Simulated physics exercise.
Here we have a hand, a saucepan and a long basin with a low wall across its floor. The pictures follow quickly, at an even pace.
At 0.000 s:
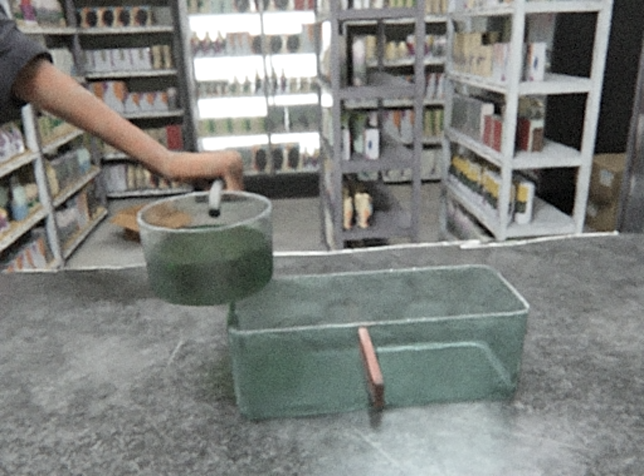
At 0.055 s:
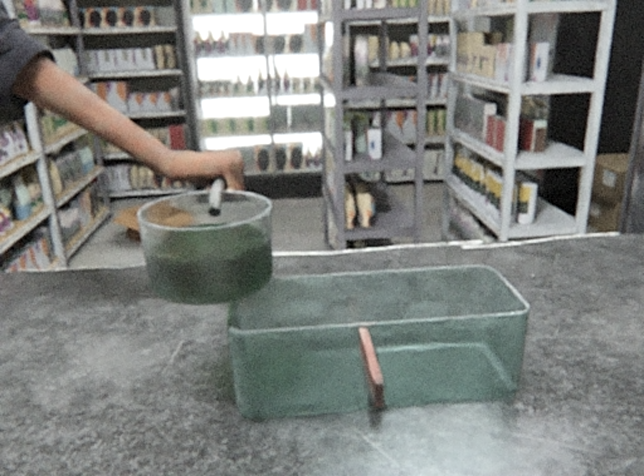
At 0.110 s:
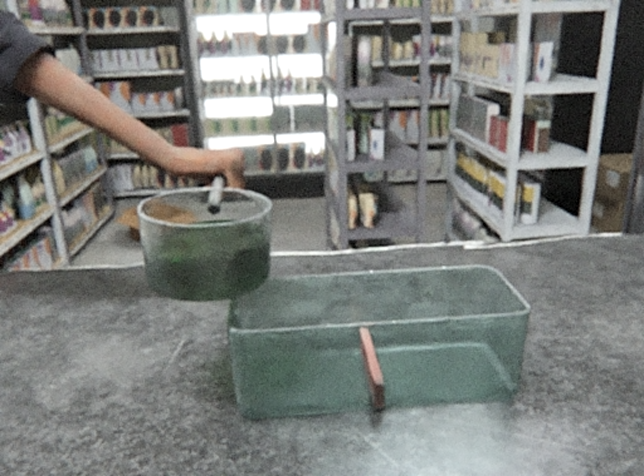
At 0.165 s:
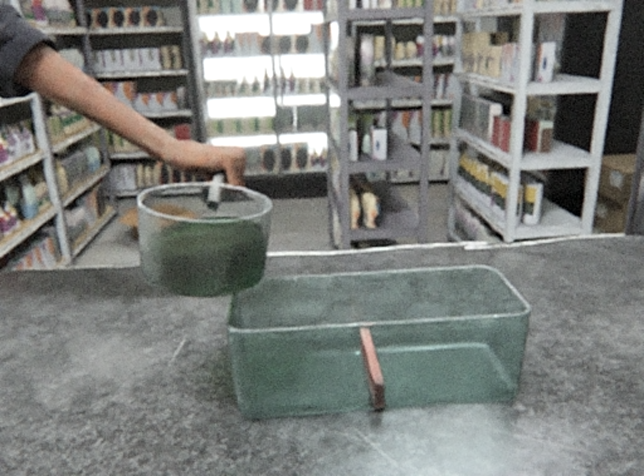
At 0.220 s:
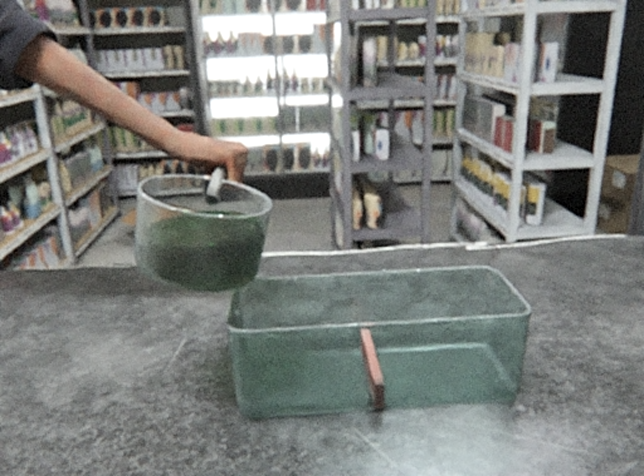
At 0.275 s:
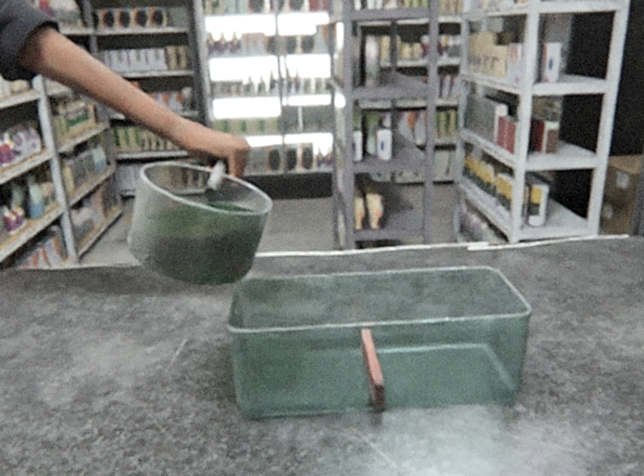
A glass saucepan of murky green liquid, held by a hand reaching in from the left, hangs almost level above the left end of a long clear basin with a low reddish wall. The hand then tilts it gradually to the right, its left side rising while the basin stays still.
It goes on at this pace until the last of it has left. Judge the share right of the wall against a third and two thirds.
The share right of the wall is between a third and two thirds.
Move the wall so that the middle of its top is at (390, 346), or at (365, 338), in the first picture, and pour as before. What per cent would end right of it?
The first gives 15 %, the second 60 %.
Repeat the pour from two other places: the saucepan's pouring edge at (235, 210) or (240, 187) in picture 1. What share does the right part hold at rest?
The first gives 20 %, the second 25 %.
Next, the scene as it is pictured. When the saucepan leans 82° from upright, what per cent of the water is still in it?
It comes to 65 per cent or so.
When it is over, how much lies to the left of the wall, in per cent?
About 40 per cent.
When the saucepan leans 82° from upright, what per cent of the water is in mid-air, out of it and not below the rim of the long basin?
Near 35 %.
Then, 0.64 s in, the tilt is 82° and 66 per cent is still to pour, 1 is left of the wall and 0 right of it.
Then, 0.91 s in, the tilt is 113° and 9 per cent is still to pour, 22 is left of the wall and 48 right of it.
Then, 1.19 s in, the tilt is 115° and 0 per cent is still to pour, 40 is left of the wall and 58 right of it.
Then, 1.50 s in, the tilt is 115° and 0 per cent is still to pour, 41 is left of the wall and 57 right of it.
Finally, 41 per cent lies left of the wall, 57 right of it and 2 outside.
